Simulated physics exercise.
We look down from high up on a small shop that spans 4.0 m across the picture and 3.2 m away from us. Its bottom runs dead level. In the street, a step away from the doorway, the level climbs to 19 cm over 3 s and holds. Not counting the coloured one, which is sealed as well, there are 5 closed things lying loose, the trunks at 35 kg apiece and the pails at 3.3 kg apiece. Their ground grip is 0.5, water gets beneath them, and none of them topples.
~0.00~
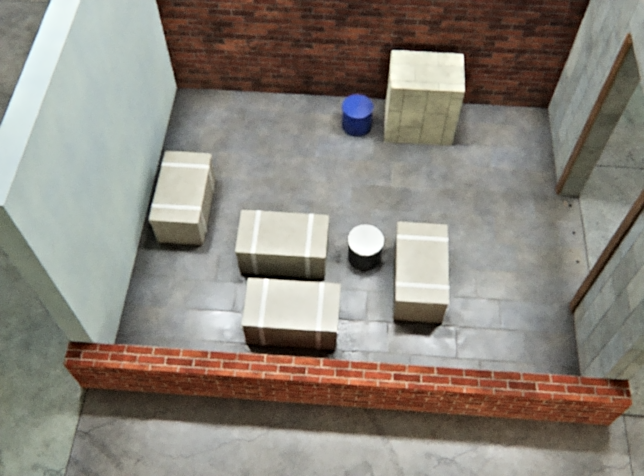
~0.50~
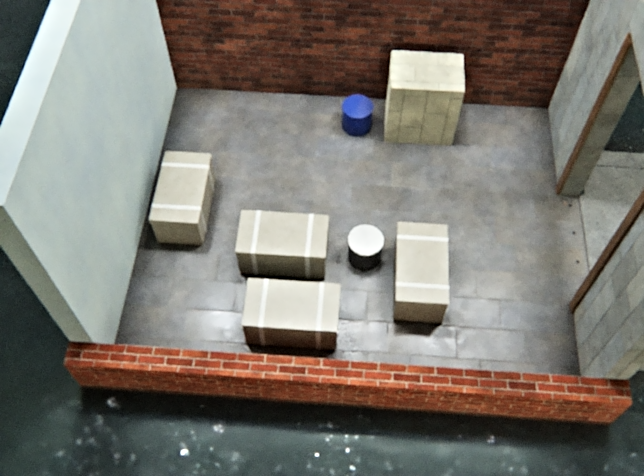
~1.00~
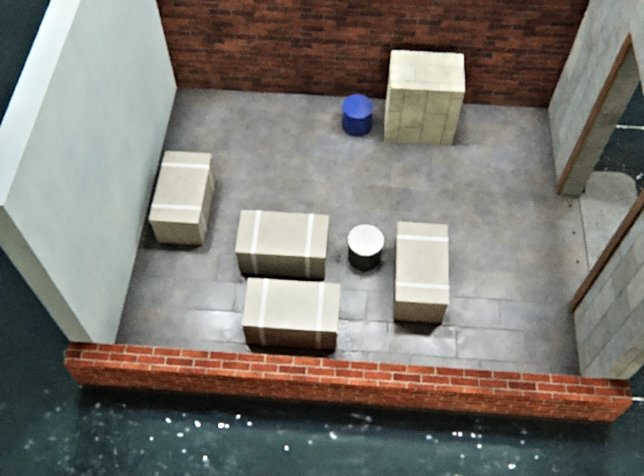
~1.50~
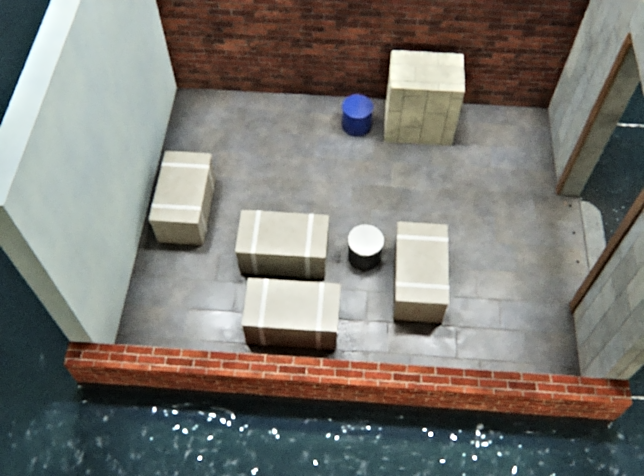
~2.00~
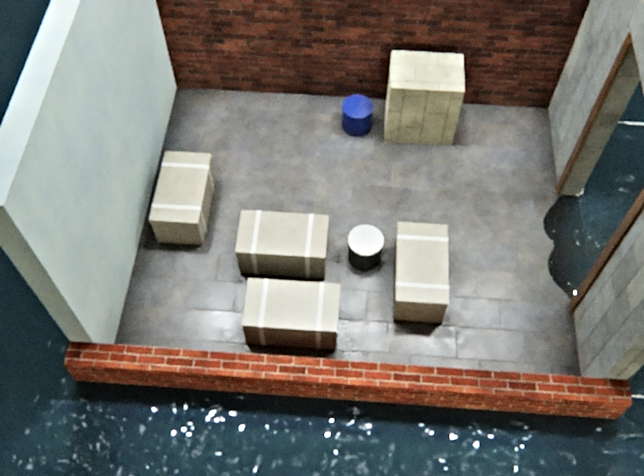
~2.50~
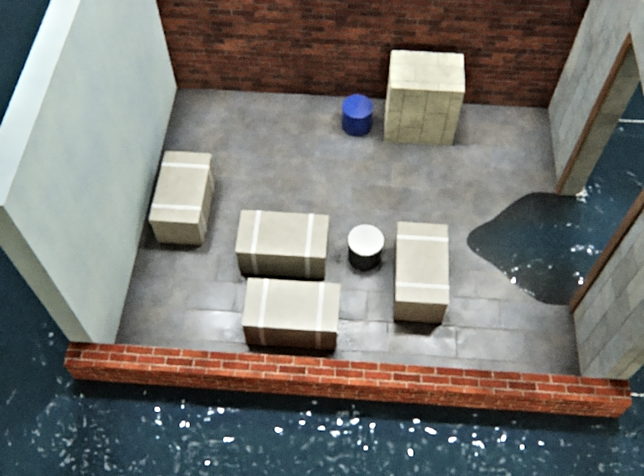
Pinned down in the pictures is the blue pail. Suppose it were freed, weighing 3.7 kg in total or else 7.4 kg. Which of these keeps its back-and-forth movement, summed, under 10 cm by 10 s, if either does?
Neither does.
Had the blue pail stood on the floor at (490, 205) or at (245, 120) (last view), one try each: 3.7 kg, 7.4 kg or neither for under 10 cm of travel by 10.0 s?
One by one: Neither mass suffices; neither mass suffices.
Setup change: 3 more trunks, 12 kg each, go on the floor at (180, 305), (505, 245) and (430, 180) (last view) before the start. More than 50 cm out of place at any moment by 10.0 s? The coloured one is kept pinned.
One by one: Not far enough, too far and too far.
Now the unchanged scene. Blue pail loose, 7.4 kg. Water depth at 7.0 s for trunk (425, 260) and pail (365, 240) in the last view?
Roughly 7 and 4 cm.
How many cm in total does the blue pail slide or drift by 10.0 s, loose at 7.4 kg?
40 cm.
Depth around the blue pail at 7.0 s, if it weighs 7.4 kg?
Depth: Approx. 4 cm.
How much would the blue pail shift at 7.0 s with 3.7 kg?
Shift: Roughly 20 cm.
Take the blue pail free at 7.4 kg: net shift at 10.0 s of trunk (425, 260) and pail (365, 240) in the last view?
In that order: 50 cm, 140 cm.
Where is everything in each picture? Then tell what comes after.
In the first picture, the blue pail at (358, 106), on the bottom; 0.0 m2 under water; 0 of 6 have shifted.
In the second picture, the blue pail at (358, 106) rests on the ground; water covers 0.0 m2; 0 of 6 have shifted.
In the third picture, the blue pail at (358, 106), on the bottom; 0.0 m2 under water; 0 of 6 have shifted.
In the fourth picture, the blue pail at (358, 106) rests on the ground; water covers 0.0 m2; 0 of 6 have shifted.
In the fifth picture, the blue pail at (358, 106), on the bottom; water covers 0.1 m2; 0 of 6 have shifted.
In the sixth picture, the blue pail at (358, 106) rests on the ground; 0.7 m2 under water; 0 of 6 have shifted.
After 3.5 s the blue pail would be 0 cm from its start with 3.7 kg and 0 cm from its start with 7.4 kg; 0 cm of water round it then.
After 4.5 s the blue pail would be 0 cm from its start with 3.7 kg and 0 cm from its start with 7.4 kg; 2 cm of water round it then.
After 7.0 s the blue pail would be 23 cm from its start with 3.7 kg and 0 cm from its start with 7.4 kg; 4 cm of water round it then.
After 10.0 s the blue pail would be 44 cm from its start with 3.7 kg and 41 cm from its start with 7.4 kg; 10 cm of water round it then.
